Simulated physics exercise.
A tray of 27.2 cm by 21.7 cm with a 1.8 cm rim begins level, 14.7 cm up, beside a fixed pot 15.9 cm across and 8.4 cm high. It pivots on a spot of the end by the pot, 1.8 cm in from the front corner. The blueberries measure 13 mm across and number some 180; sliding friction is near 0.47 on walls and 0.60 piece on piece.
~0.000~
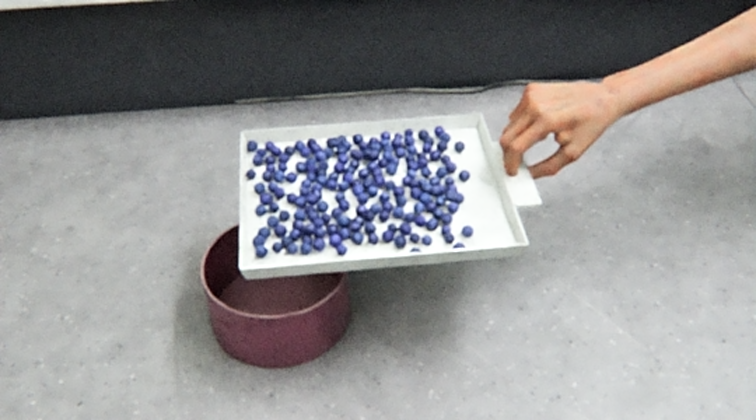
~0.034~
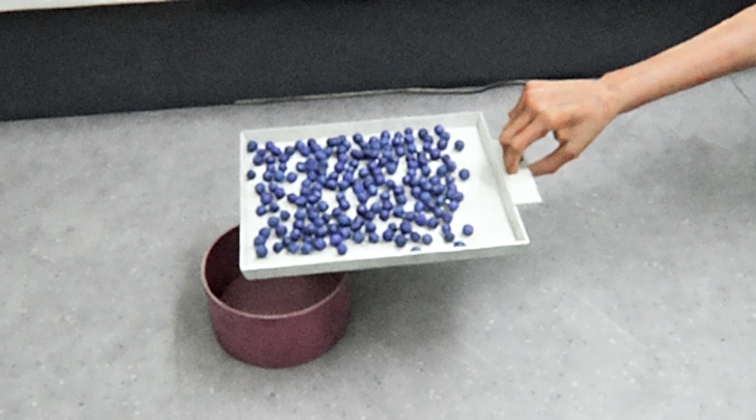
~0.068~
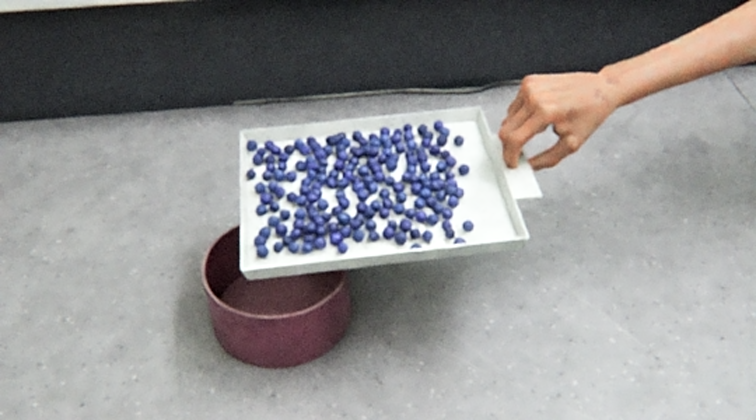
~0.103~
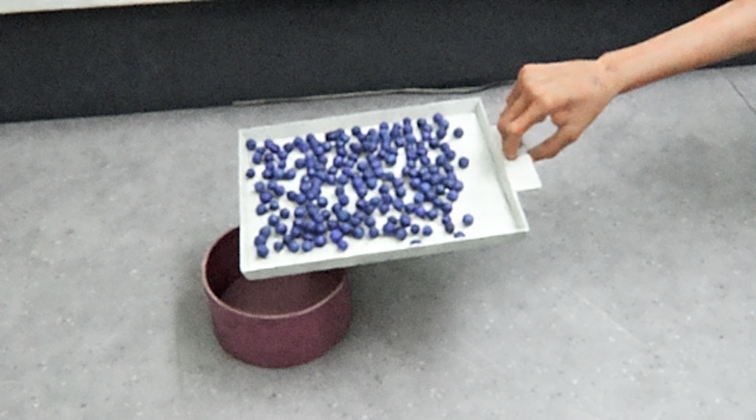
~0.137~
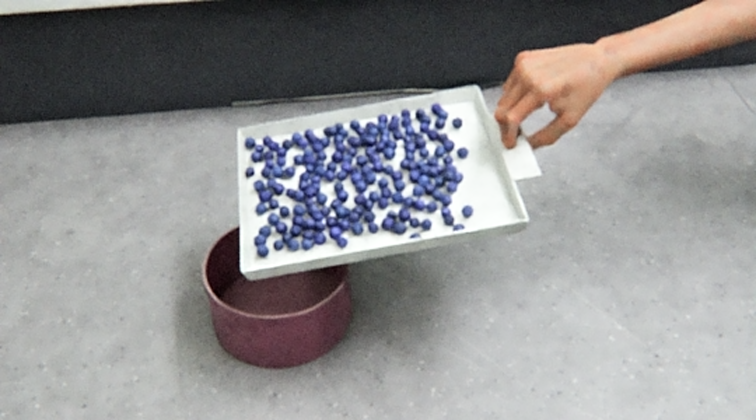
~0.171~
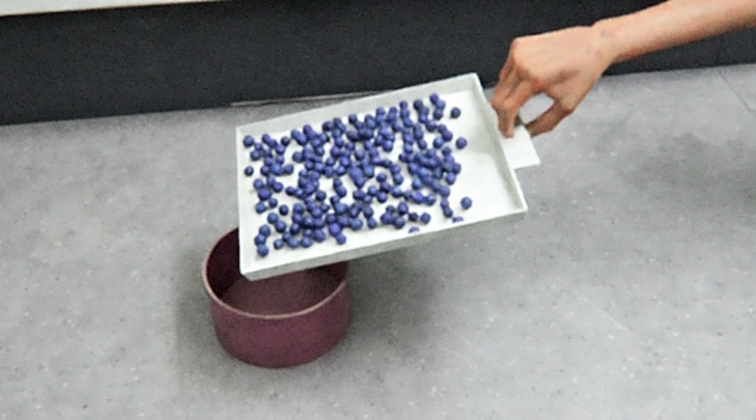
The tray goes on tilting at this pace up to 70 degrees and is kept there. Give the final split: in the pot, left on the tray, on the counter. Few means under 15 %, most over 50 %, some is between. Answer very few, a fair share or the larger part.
Pot very few, tray the larger part, counter very few.
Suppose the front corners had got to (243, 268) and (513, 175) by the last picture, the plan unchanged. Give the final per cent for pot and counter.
Pot 5, counter 45.
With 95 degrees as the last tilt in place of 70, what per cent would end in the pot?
It would be near 0 per cent.
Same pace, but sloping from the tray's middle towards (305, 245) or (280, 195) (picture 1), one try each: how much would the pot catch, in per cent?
Some 0 and 0 per cent.
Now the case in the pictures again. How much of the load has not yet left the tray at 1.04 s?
Some 95 per cent of the load.
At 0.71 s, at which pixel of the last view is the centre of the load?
Around (258, 163).
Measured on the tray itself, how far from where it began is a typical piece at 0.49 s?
About 4 cm.
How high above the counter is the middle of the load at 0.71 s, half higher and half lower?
Some 22 cm.
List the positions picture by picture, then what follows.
Tray tilt 0 degrees, front corners at (245, 266) and (523, 242); middle of the pieces at (358, 191); pot at (275, 262), in the first picture.
Tray tilt 0 degrees, front corners at (245, 266) and (523, 240); middle of the pieces at (358, 190), in the second picture.
Tray tilt 2 degrees, front corners at (246, 266) and (524, 235); middle of the pieces at (358, 188), in the third picture.
Tray tilt 4 degrees, front corners at (246, 267) and (524, 227), lowest corner left front; middle of the pieces at (357, 184), in the fourth picture.
Tray tilt 7 degrees, front corners at (246, 268) and (523, 217), lowest corner left front; middle of the pieces at (356, 179), in the fifth picture.
Tray tilt 10 degrees, front corners at (246, 268) and (522, 207), lowest corner left front; middle of the pieces at (355, 174); pot at (277, 263). Its pace works out near 90 degrees a second, in the sixth picture.
Then, at 0.49 s, tilt 39 degrees; the tray holds 100 %, the pot 0 %.
Then, at 0.71 s, tilt 59 degrees; the tray holds 100 %, the pot 0 %.
After 1.04 s, tilt 70 degrees; the tray holds 95 %, the pot 0 %.
At rest (1.7 s), pot 0 %, tray 90 %, counter 10 %.
